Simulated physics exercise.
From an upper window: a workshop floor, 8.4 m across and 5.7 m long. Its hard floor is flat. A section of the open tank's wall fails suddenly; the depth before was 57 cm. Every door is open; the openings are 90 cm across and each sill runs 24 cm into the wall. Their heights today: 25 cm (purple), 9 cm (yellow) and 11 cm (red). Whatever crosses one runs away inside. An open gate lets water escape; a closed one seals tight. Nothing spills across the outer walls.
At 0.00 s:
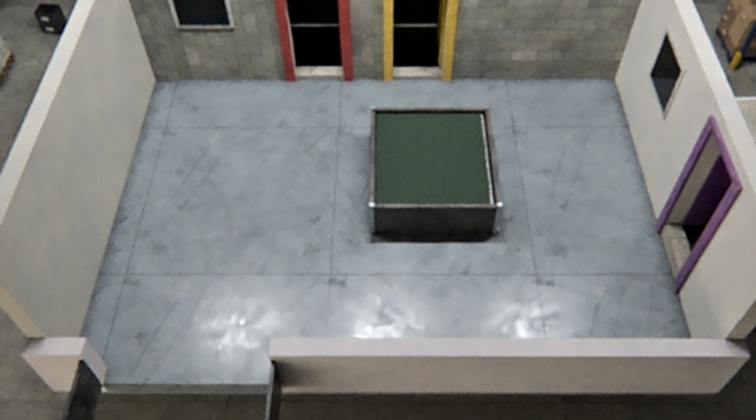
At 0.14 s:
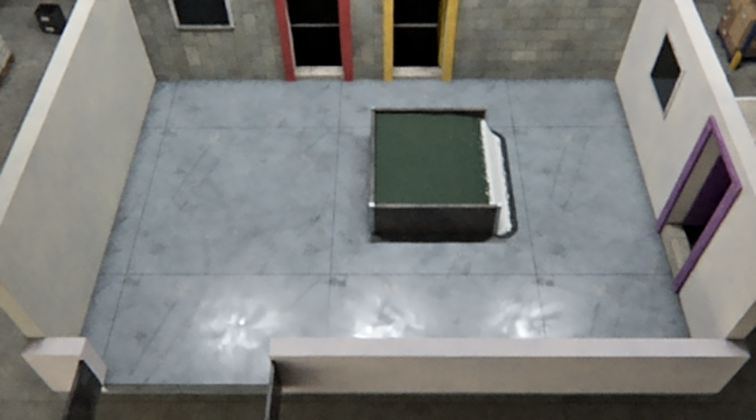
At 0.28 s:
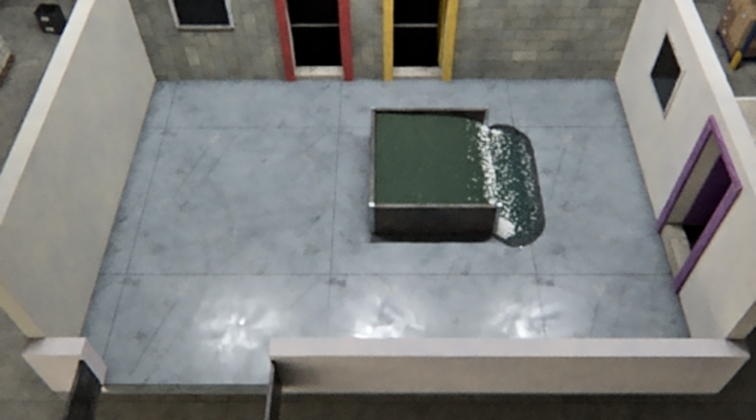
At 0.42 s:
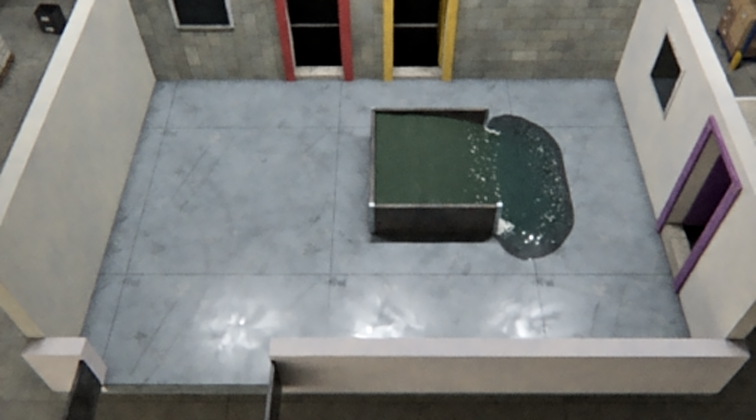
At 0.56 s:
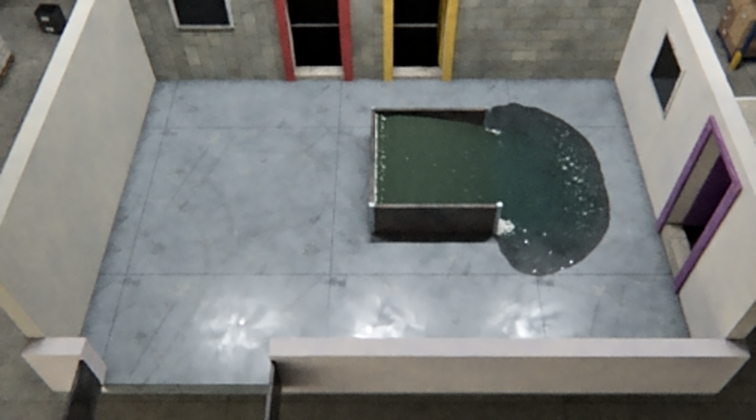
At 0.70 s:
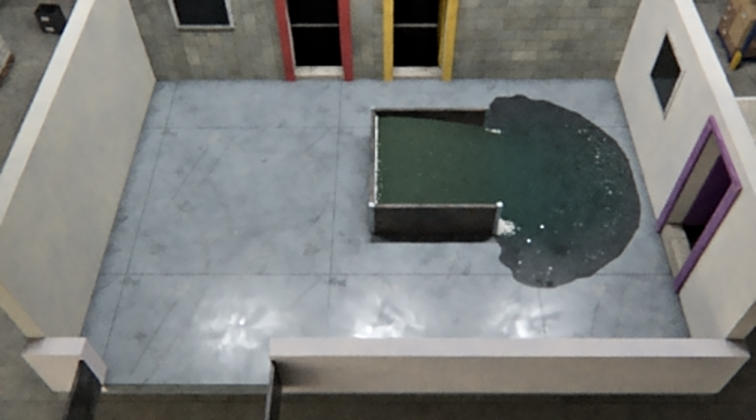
Dark green water bursts from the tank's right side and spreads rightward across the grey floor.
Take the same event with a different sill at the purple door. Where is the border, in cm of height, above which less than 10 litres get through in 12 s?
Close to 19 cm is just enough.
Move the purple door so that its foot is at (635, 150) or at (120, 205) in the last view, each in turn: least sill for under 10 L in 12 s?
About 28 and 6.0 cm.
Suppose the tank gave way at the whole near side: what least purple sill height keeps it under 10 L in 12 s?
Some 9.5 cm.
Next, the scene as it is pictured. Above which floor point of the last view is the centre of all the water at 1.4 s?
At about (503, 181).
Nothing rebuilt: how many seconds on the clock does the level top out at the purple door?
Around 2.0 s.
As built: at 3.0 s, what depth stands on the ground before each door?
In cm: Purple 17, yellow 0, red 0.
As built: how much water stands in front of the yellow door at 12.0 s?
Roughly 3.0 cm deep.
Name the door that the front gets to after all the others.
The red one.
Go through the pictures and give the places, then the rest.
In the first frame, the open tank at (432, 158) is whole and still, 57 cm deep; the purple door at (691, 216) is dry.
In the second frame, the gap is at (488, 173), the front 0.3 m out at (511, 229); the back of the open tank holds 57 cm.
In the third frame, the front is at (533, 176), 0.8 m from the gap at (488, 175); 1.5 m2 of floor is wet, 57 cm left at the back.
In the fourth frame, water pours out at (488, 176) and has run 1.2 m, to (568, 220); about 9 cm deep outside, 57 cm at the back.
In the fifth frame, water pours out at (488, 176) and has run 1.8 m, to (604, 208); about 7 cm deep outside, 50 cm at the back.
In the sixth frame, water pours out at (488, 176) and has run 2.3 m, to (634, 205); about 6 cm deep outside, 48 cm at the back; 0.7 m in a straight line remain to the purple door at (691, 216).
After 1.4 s water covers 25 % of the floor, deepest (35 cm) near (641, 190); 20 cm at the purple door, 0 litres in over its 25 cm sill.
After 3.0 s water covers 30 % of the floor, deepest (30 cm) near (693, 368); 17 cm at the purple door, 0 litres in over its 25 cm sill.
After 12.0 s water covers 95 % of the floor, deepest (9 cm) near (72, 366); 4 cm at the purple door, 0 litres in over its 25 cm sill.
At the purple door as built, the water arrived by 1.0 s and peaked near 24 cm at 2.0 s.
Run again over the same 12 s with other heights there, 26 litres in over 15.5 cm, 3 litres over 21.5 cm. The limit of 10 litres is kept from about 19 cm up.
